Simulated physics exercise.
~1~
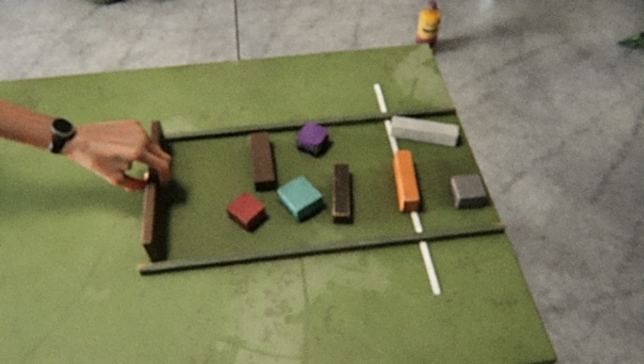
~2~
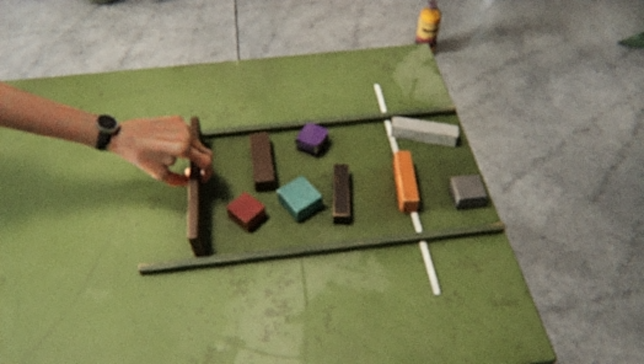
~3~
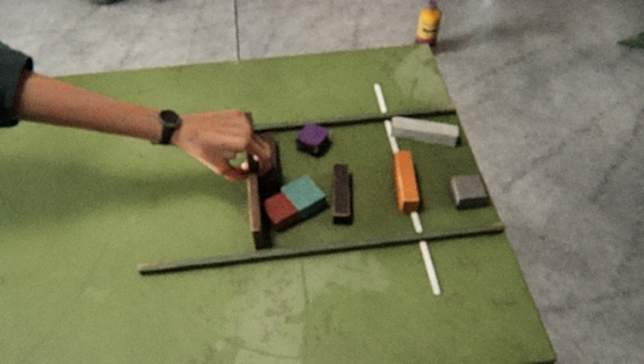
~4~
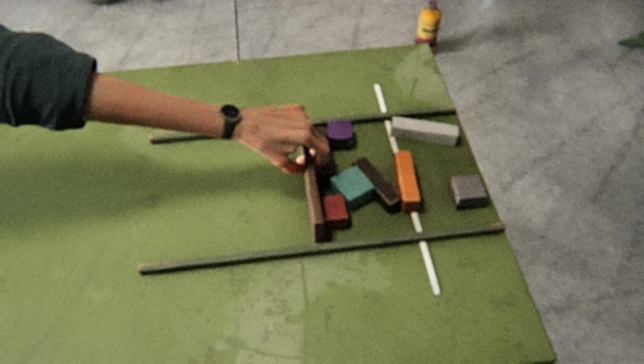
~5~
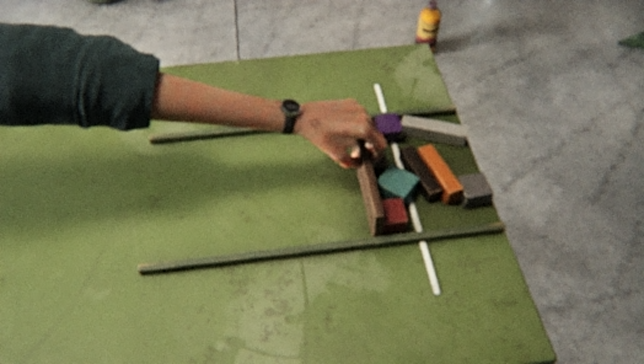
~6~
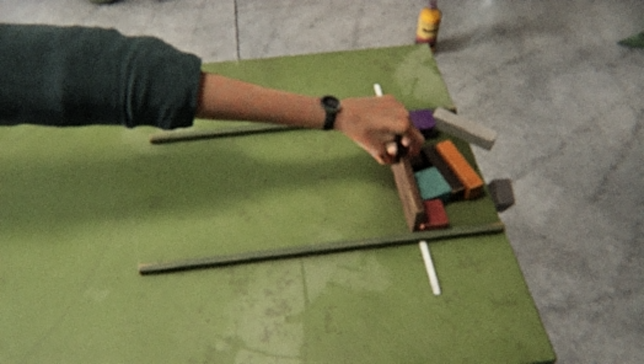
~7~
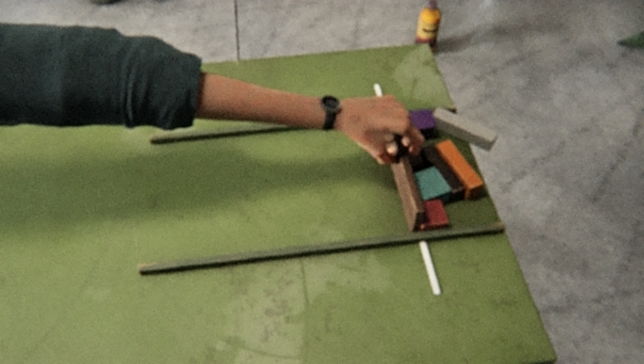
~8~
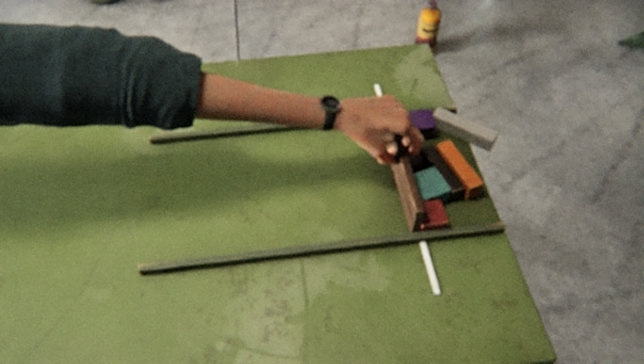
We see a hand push an upright board rightward between two rails on a green table, gathering the scattered coloured blocks and driving them toward the edge. The grey block tips off the end and disappears, while the white bar juts over the rim as the board stops.
